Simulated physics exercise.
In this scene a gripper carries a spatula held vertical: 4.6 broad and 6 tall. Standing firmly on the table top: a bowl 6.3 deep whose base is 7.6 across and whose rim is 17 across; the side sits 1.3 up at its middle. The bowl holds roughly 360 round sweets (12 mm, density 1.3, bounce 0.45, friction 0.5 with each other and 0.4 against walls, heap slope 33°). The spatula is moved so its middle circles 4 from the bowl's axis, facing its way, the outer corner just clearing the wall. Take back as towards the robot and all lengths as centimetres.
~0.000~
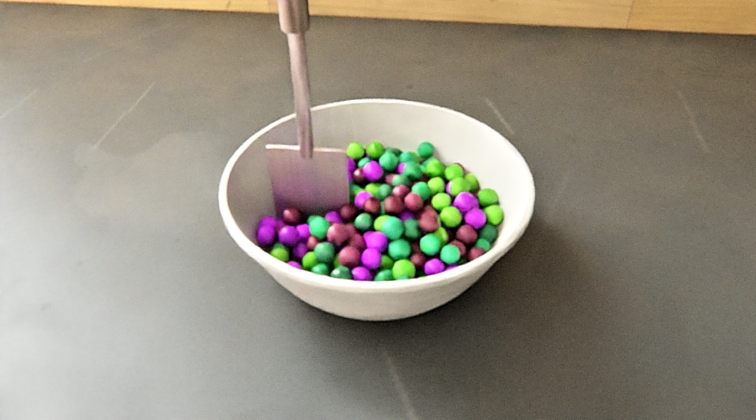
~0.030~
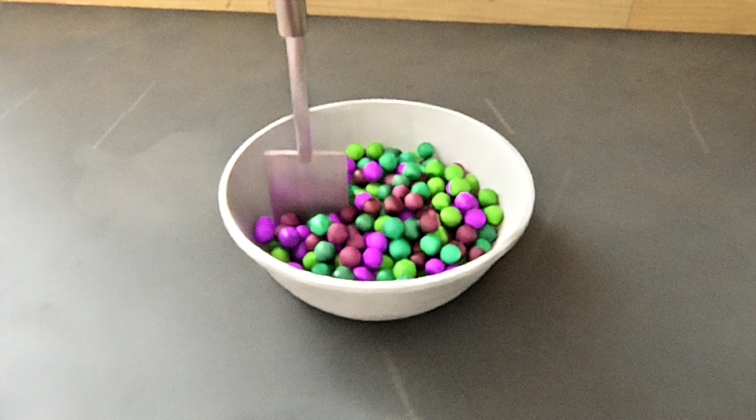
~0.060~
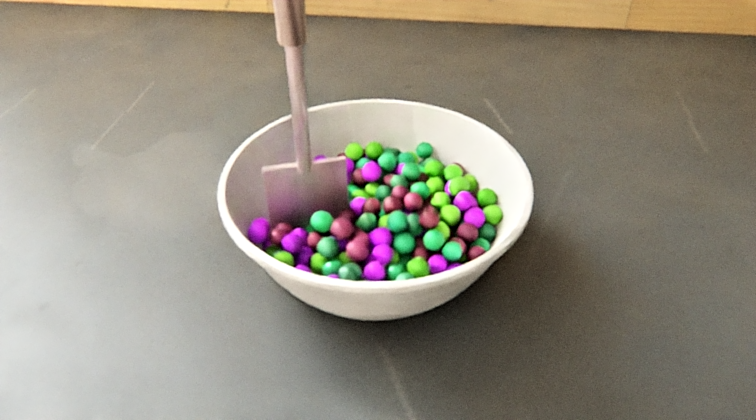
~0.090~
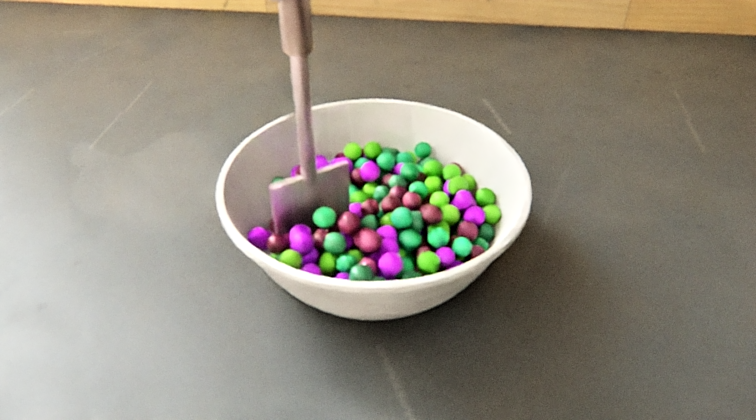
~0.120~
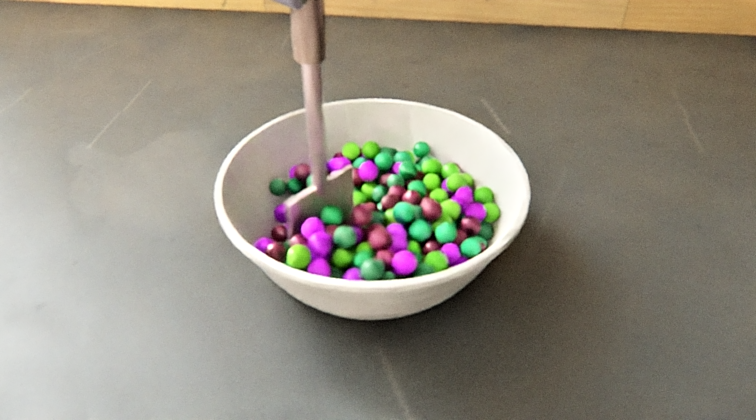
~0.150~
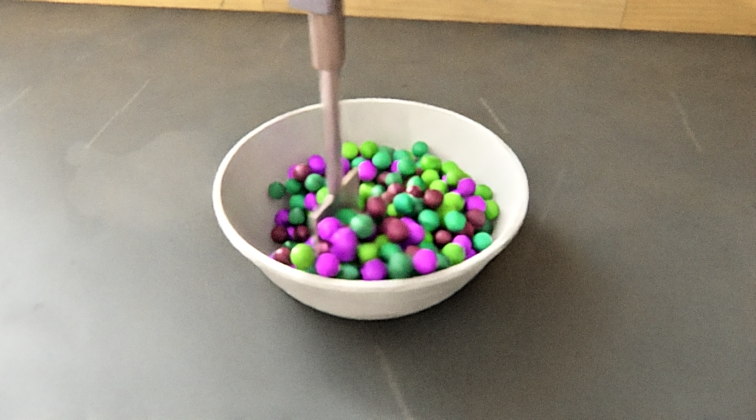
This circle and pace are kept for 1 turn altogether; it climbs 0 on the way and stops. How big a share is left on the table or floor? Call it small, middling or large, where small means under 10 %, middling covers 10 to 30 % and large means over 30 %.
I would call it middling.
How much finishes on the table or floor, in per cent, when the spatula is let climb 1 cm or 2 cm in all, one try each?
Some 25 and some 20 per cent.
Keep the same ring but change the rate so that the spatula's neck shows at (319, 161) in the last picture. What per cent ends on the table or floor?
Roughly 20 percent of it.
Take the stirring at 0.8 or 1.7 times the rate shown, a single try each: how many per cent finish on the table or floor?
Around 20 percent on the first try and 40 percent on the second.
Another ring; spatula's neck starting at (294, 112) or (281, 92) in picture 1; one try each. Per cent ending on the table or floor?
First try about 25 per cent, second try about 20 per cent.
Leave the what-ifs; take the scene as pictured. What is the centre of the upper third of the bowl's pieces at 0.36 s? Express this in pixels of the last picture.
The upper third is centred close to (448, 154).
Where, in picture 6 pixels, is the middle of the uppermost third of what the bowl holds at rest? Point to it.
Estimated centre: (312, 242).
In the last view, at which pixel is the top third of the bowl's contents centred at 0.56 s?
Near (300, 153).
After 0.36 s, 182° round, highest piece 9 above the table; 339 in the bowl, 10 on the table or floor, 16 in flight or on the tool.
After 0.56 s, 293° round, highest piece 8 above the table; 305 in the bowl, 49 on the table or floor, 11 in flight or on the tool.
After 0.87 s, 0° round, highest piece 7 above the table; 284 in the bowl, 81 on the table or floor.
After 1.57 s, 0° round, highest piece 7 above the table; 284 in the bowl, 81 on the table or floor.
At rest, 284 in the bowl, 81 on the table or floor. That is 22 % on the table or floor.
